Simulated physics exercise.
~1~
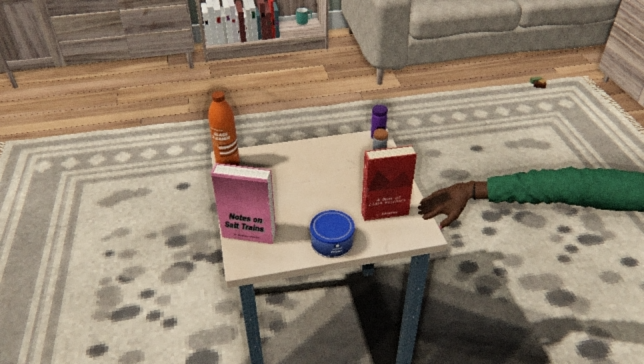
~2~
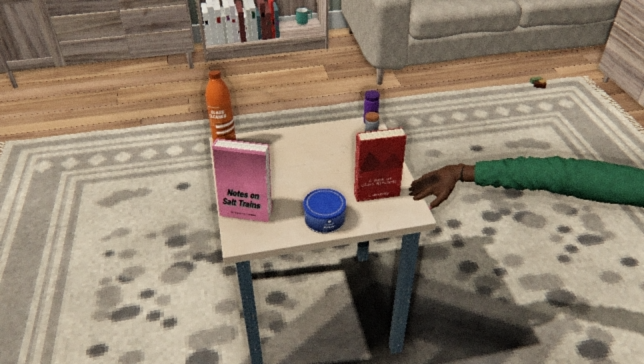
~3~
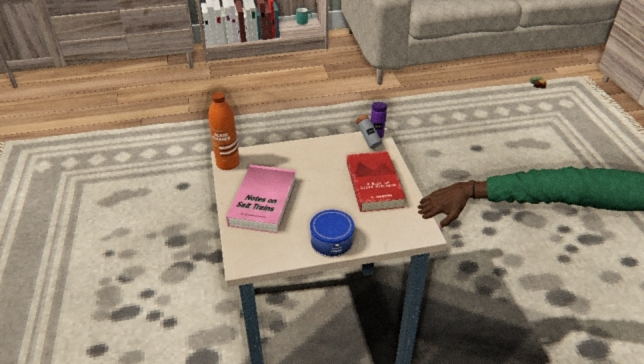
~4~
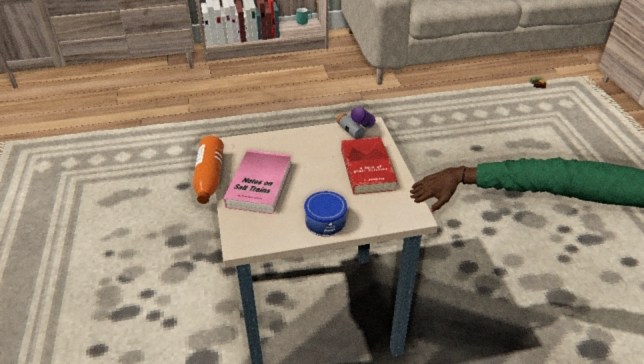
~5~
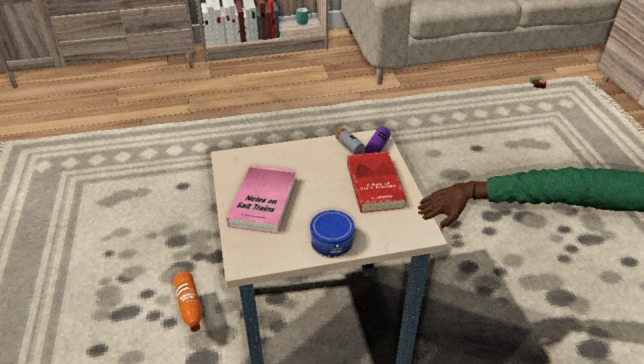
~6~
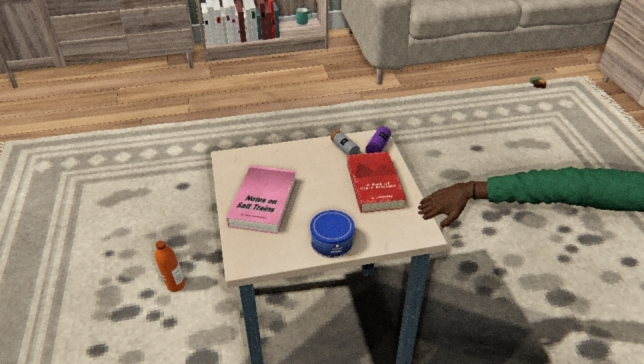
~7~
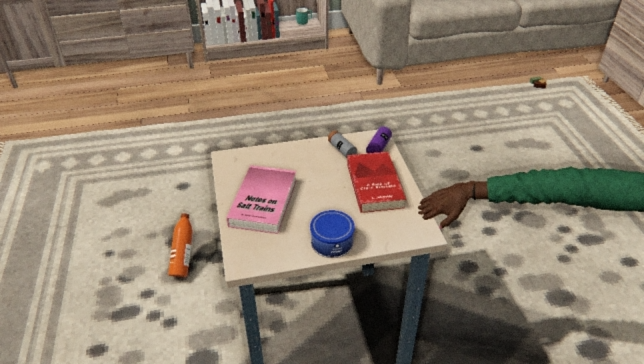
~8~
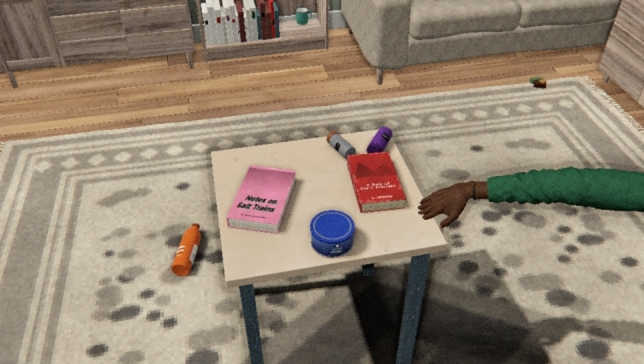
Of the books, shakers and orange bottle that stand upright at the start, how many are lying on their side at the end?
All five end up on their side. The pink book, the red book, the grey shaker and the purple shaker lie on the table, and the orange bottle lies on the rug.
